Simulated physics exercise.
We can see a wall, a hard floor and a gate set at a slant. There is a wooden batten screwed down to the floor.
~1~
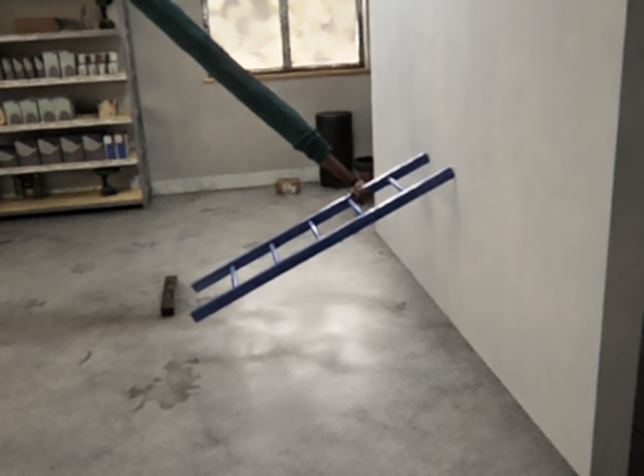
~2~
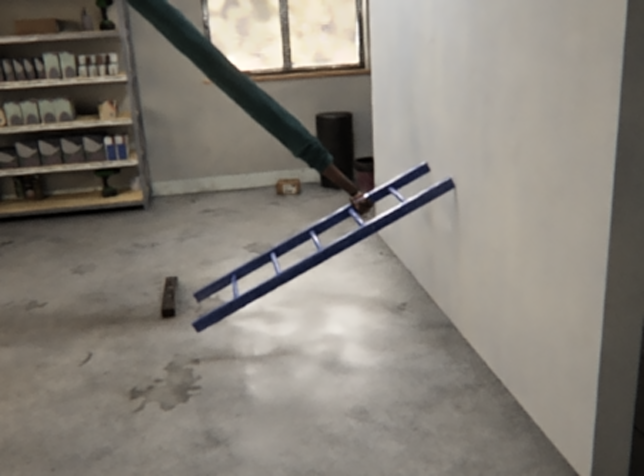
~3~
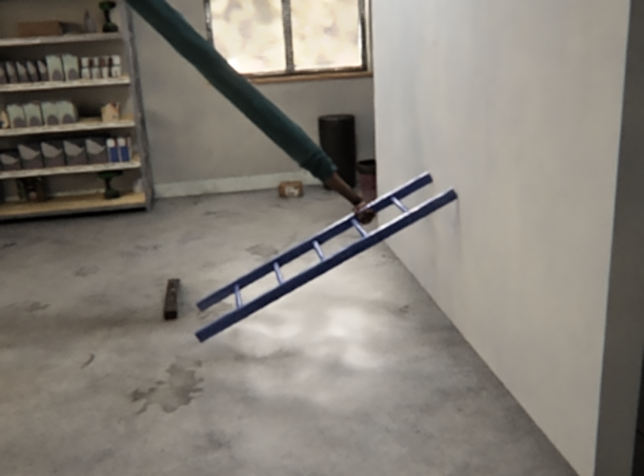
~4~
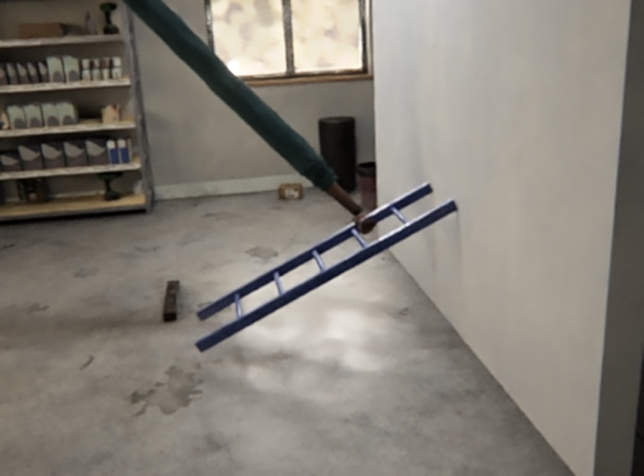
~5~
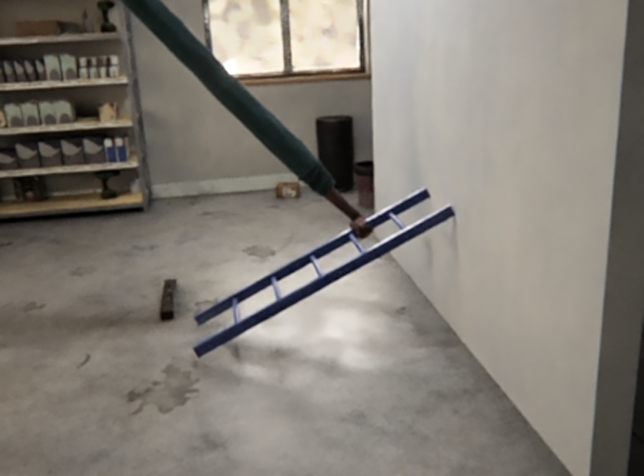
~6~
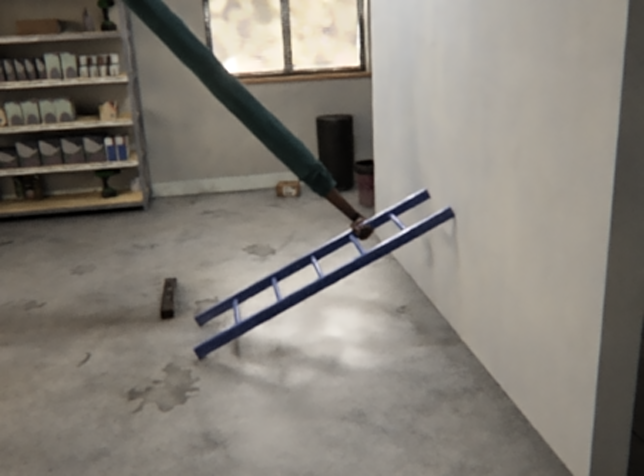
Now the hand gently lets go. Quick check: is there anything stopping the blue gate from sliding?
No, it slides.
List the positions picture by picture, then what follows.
In the first picture, still on the way; blue gate (316, 233); batten (170, 295).
In the second picture, still on the way; blue gate (317, 243); batten (170, 296).
In the third picture, still on the way; blue gate (320, 253); batten (172, 298).
In the fourth picture, still on the way; blue gate (320, 263); batten (172, 300).
In the fifth picture, still on the way; blue gate (318, 268); batten (169, 298).
In the sixth picture, in place, still held; blue gate (318, 269); batten (169, 297).
Then, 0.20 s after the last picture, blue gate tipped 6° from how it was near (314, 281).
Then, 0.28 s after the last picture, blue gate tipped 13° from how it was near (310, 298).
Then, 0.34 s after the last picture, blue gate tipped 22° from how it was near (309, 317).
At rest, the blue gate slides out and falls, near (308, 324).
